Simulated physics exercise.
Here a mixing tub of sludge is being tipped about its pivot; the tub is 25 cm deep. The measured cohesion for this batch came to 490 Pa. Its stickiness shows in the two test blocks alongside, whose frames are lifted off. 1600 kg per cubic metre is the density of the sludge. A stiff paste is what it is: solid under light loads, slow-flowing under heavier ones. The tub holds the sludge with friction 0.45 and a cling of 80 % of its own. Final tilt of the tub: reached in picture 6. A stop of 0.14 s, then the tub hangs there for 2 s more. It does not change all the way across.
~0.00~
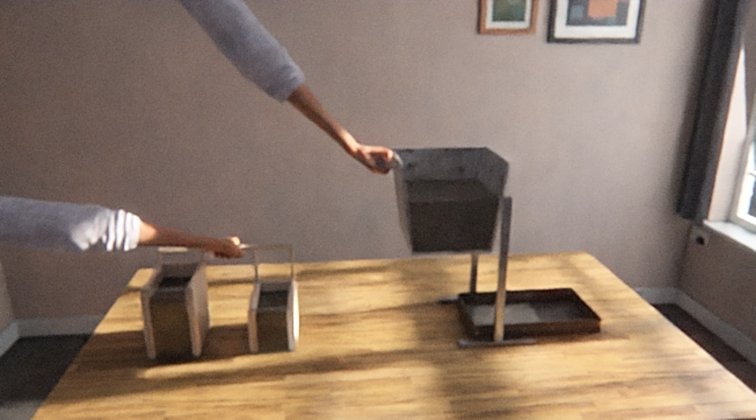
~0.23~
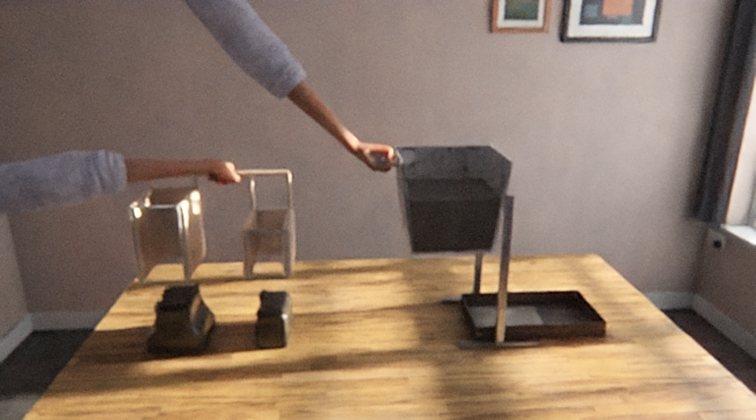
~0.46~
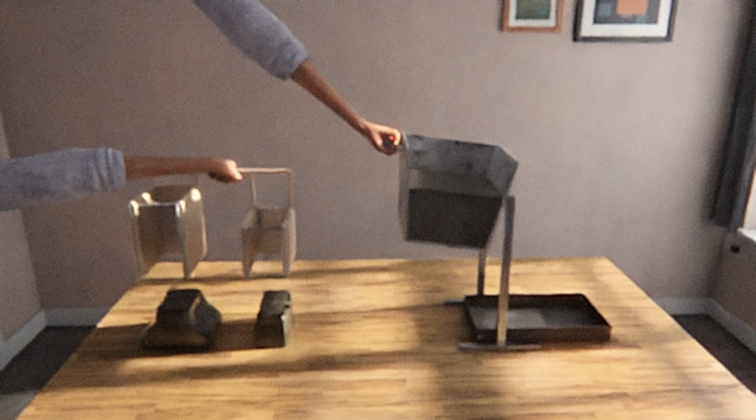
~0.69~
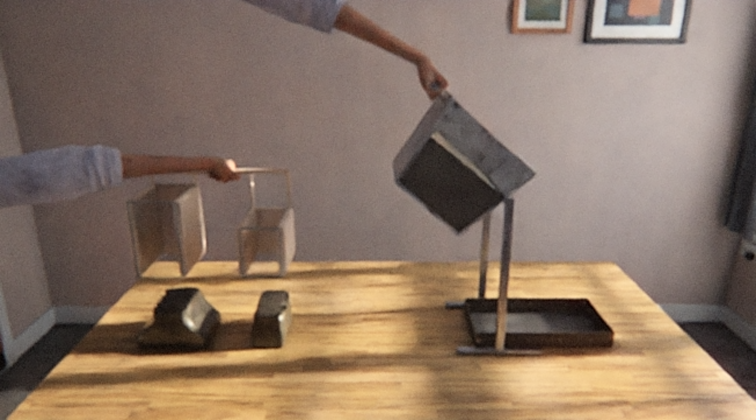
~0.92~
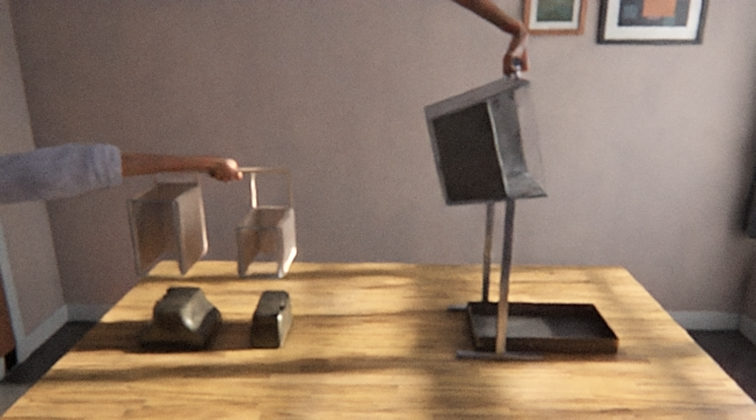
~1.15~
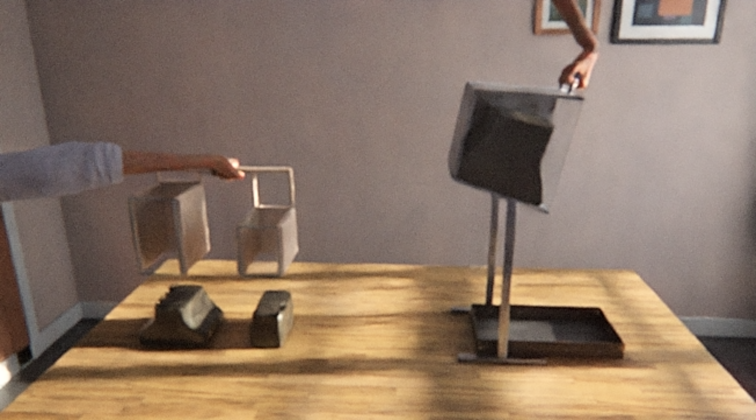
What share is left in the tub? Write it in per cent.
About 0 %.
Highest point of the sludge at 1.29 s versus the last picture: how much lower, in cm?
About 10 cm.
After 1.29 s, the tub is at 102 degrees and holds 67 %.
After 1.46 s, the tub is at 102 degrees and holds 35 %.
After 1.63 s, the tub is at 102 degrees and holds 25 %.
After 1.80 s, the tub is at 102 degrees and holds 16 %.
After 3.15 s, the tub is at 102 degrees and holds 0 %.
